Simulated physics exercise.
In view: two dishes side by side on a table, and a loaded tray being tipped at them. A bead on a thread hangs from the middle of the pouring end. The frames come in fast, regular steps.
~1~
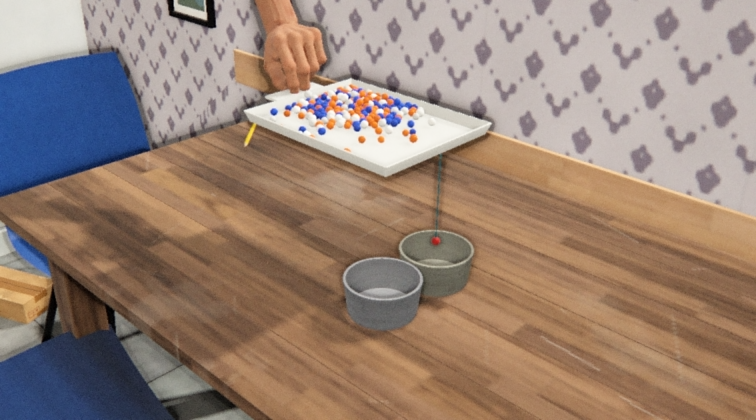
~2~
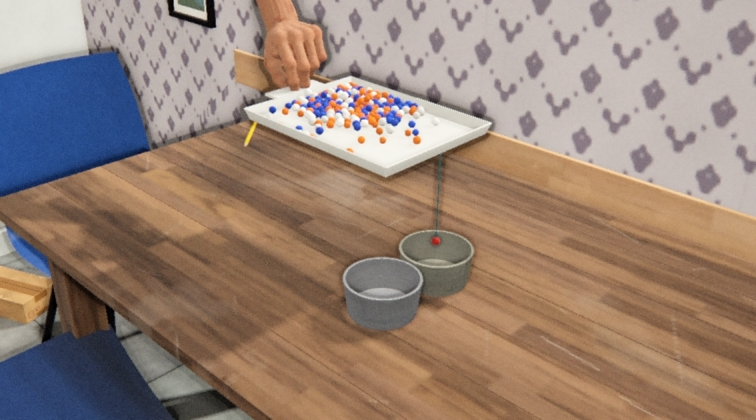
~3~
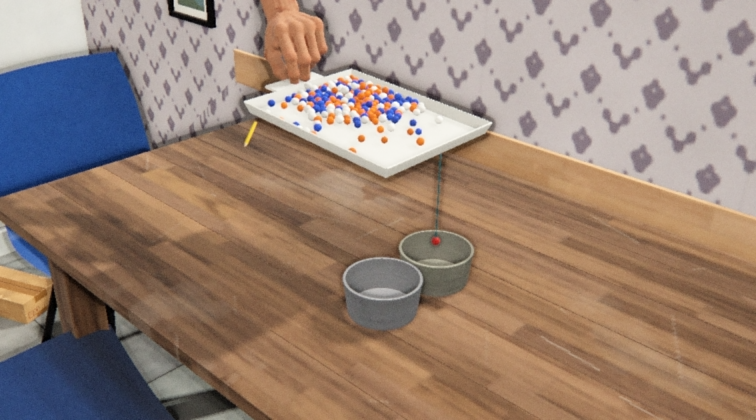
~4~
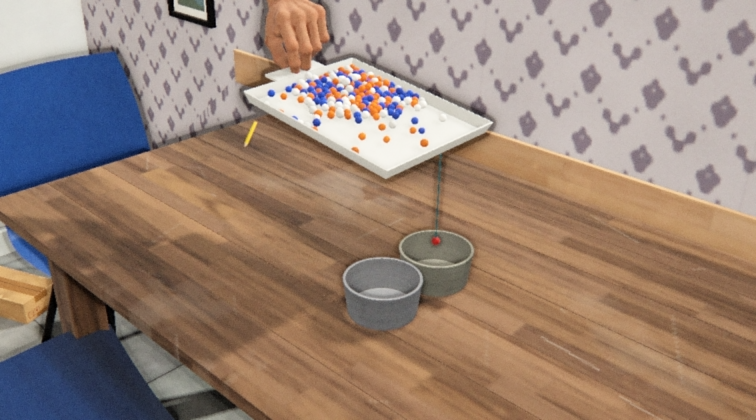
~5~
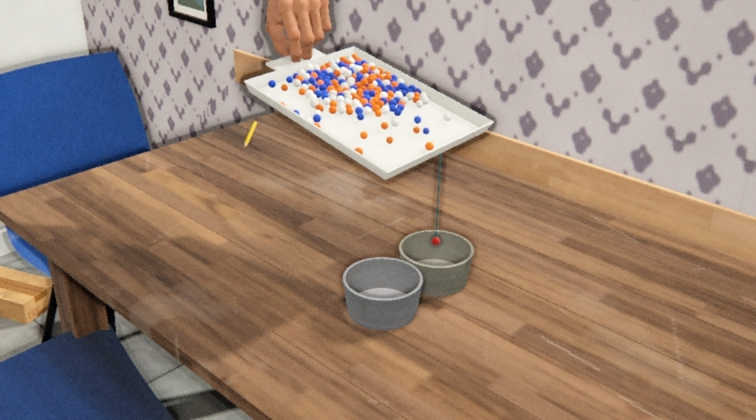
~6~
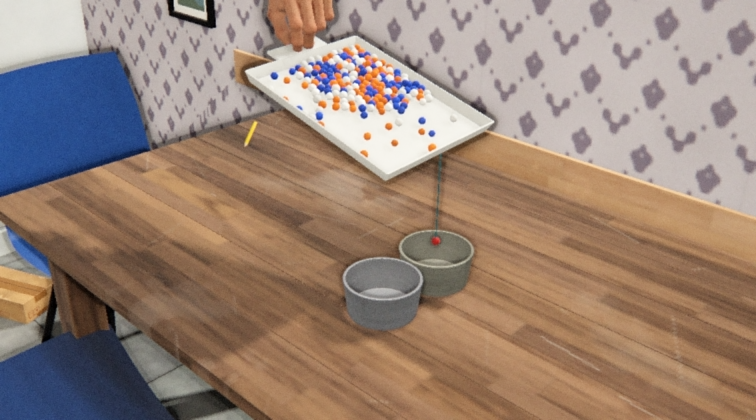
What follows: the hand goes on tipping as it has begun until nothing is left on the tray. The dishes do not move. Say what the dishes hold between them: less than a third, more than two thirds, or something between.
Caught overall: Under a third.
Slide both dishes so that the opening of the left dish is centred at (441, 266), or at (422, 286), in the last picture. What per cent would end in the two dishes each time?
Near 30 % and 60 %.
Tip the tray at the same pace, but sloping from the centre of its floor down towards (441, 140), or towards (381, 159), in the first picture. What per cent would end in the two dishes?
Roughly 0 per cent, and 50 per cent.
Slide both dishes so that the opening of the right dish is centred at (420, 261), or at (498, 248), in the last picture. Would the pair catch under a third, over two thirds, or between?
First below one third, then between a third and two thirds.
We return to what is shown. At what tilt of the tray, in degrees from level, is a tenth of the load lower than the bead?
Near 50 degrees.
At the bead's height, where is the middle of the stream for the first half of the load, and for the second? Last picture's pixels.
First near (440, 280), later near (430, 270).
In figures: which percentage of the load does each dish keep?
Left dish near 20 in a hundred; right dish near 0.
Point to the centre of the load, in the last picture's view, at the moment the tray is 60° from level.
Around (436, 242).
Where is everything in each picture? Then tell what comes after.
The first frame shows corners of the pouring end near (386, 164) and (486, 123), level; middle of the load near (355, 108), round plastic beads; left dish near (411, 306); right dish near (464, 274); bead on its thread near (436, 241).
The second frame shows corners of the pouring end near (386, 165) and (486, 123), level; middle of the load near (355, 106).
The third frame shows corners of the pouring end near (386, 166) and (486, 122), tipped barely, lowest at the left corner; middle of the load near (352, 102), a little on the move.
The fourth frame shows corners of the pouring end near (387, 167) and (487, 122), tipped a little, lowest at the left corner; middle of the load near (352, 96), a little on the move.
The fifth frame shows corners of the pouring end near (387, 168) and (487, 121), tipped a little, lowest at the left corner; middle of the load near (354, 89), near a quarter on the move.
The sixth frame shows corners of the pouring end near (388, 170) and (488, 121), tipped clearly, lowest at the left corner; middle of the load near (361, 80), the bulk on the move; left dish near (411, 306); right dish near (464, 274).
Shortly afterwards, tray tipped steeply; near a third on the tray; only a few in the left dish; near a quarter outside both; near a third in the air.
Next, tray tipped past a quarter turn; near a quarter in the left dish; only a few in the right dish; the bulk outside both; only a few in the air.
Some moments later, tray tipped past a quarter turn; near a quarter in the left dish; only a few in the right dish; the bulk outside both.
In the end, tray tipped past a quarter turn; near a quarter in the left dish; only a few in the right dish; the bulk outside both.
